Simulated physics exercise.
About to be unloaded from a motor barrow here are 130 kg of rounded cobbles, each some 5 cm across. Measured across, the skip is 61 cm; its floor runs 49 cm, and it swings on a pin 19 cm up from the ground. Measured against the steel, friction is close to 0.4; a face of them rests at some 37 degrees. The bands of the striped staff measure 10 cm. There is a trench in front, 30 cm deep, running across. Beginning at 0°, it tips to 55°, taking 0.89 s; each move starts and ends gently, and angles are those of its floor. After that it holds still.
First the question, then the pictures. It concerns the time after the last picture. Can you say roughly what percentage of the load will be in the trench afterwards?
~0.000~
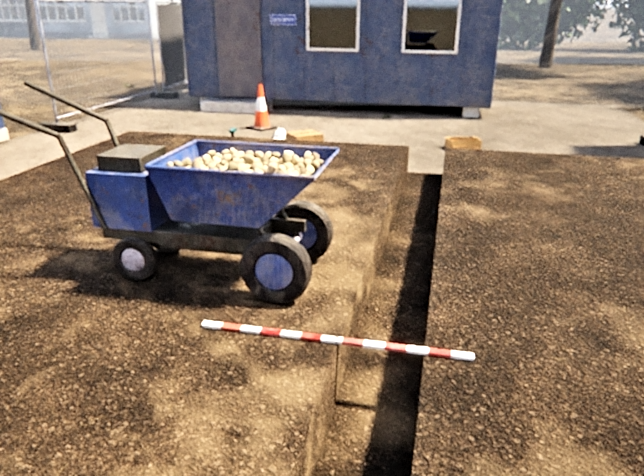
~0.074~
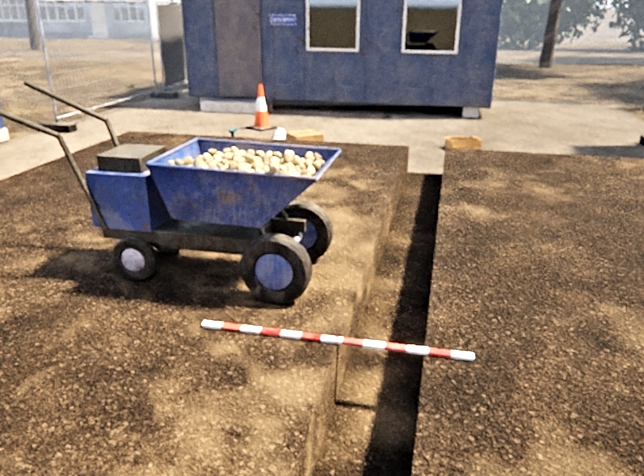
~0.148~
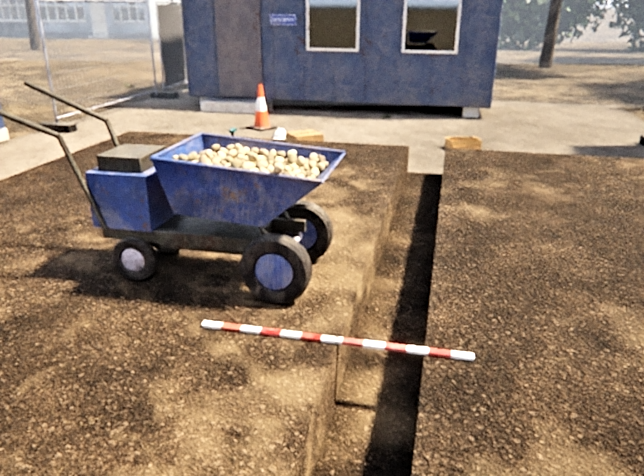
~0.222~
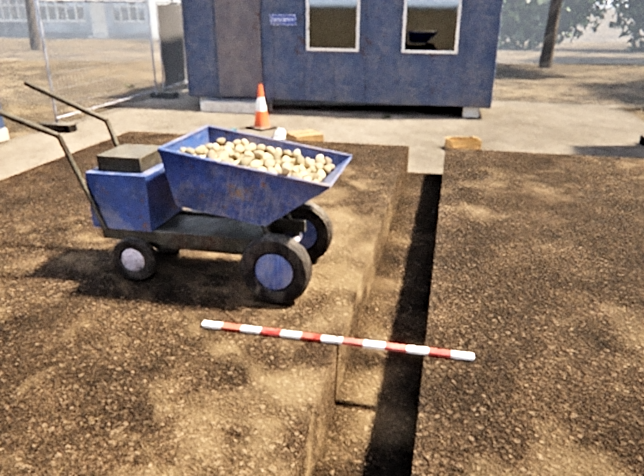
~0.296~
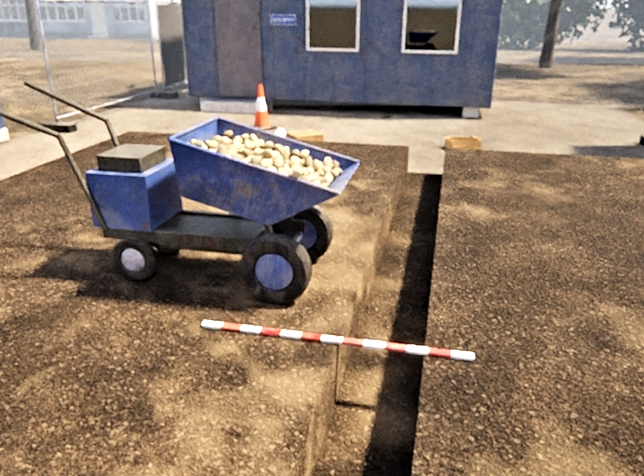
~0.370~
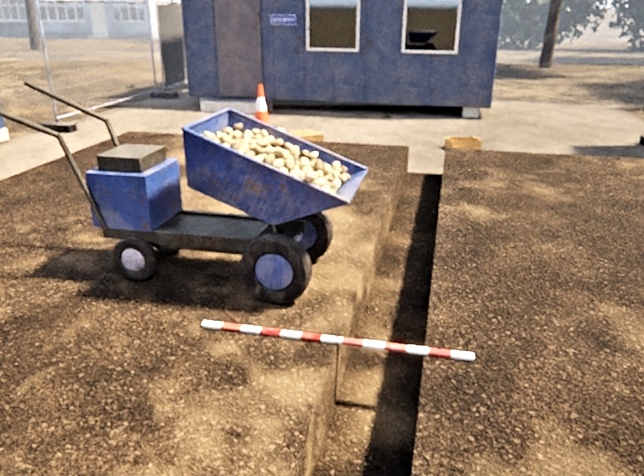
Roughly 63 per cent, I would say.
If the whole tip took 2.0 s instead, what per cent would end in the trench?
Probably about 70 in a hundred.
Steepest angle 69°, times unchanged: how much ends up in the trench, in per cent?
Then about 60 per cent.
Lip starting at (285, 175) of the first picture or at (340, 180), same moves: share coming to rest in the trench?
It comes to about 85 and 40 in a hundred.
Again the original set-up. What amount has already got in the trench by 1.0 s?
Some 10 per cent of the load by that point.
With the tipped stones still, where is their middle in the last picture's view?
Near (409, 323).
After 0.7 s the floor is at 47°; 100 % in the skip; the foremost stones are at (368, 214).
After 1.0 s the floor is at 55°; 90 % in the skip, 10 % in the trench; the foremost stones are at (423, 271).
After 1.3 s the floor is at 55°; 56 % in the skip, 27 % in the trench, 17 % past the trench; the foremost stones are at (500, 315).
After 3.3 s the floor is at 55°; 16 % in the skip, 63 % in the trench, 22 % past the trench; the foremost stones are at (602, 345).
